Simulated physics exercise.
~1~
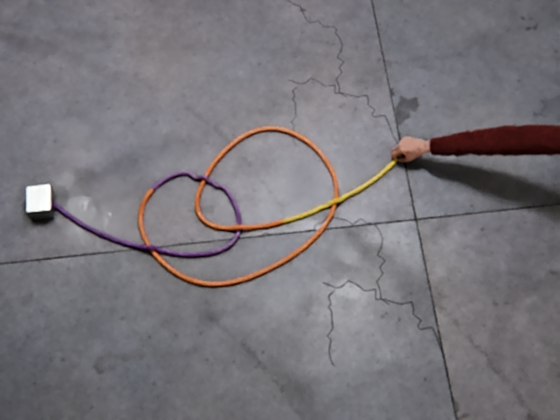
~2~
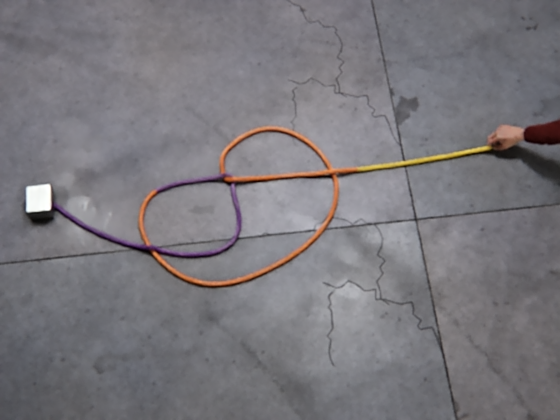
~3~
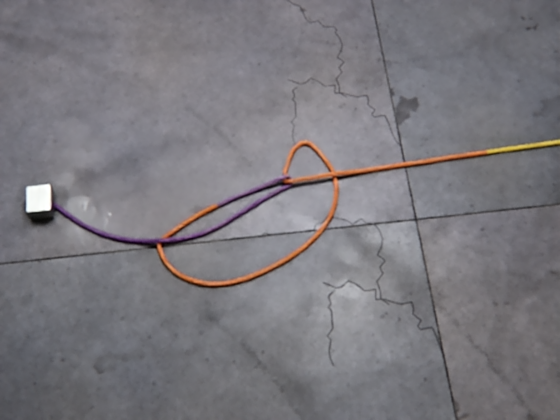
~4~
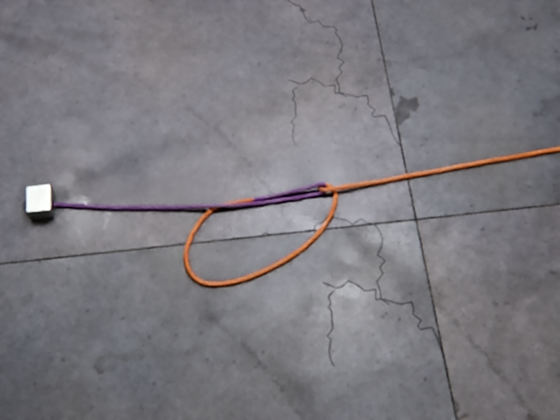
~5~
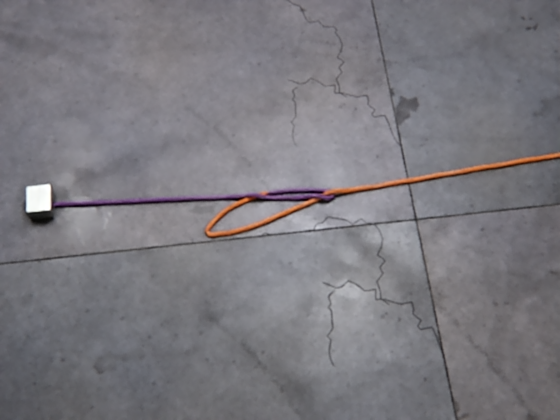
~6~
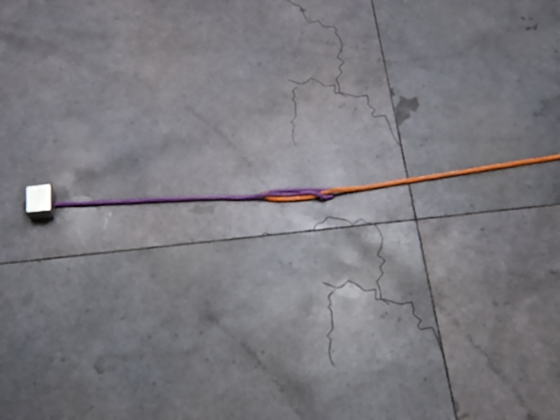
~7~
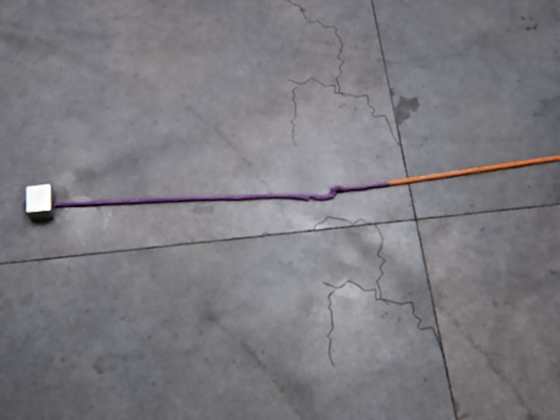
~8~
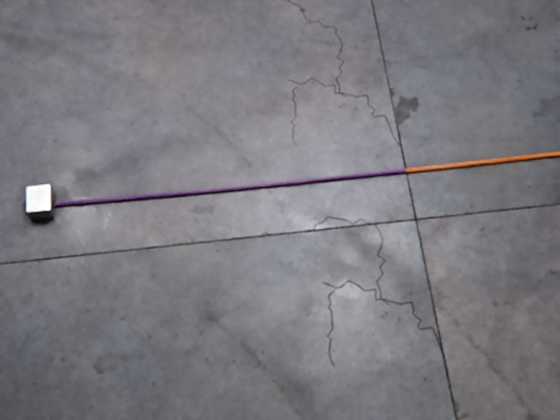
Looped purple, orange and yellow rope tied to a small block being pulled right by a hand, loops shrinking and slipping out straight.
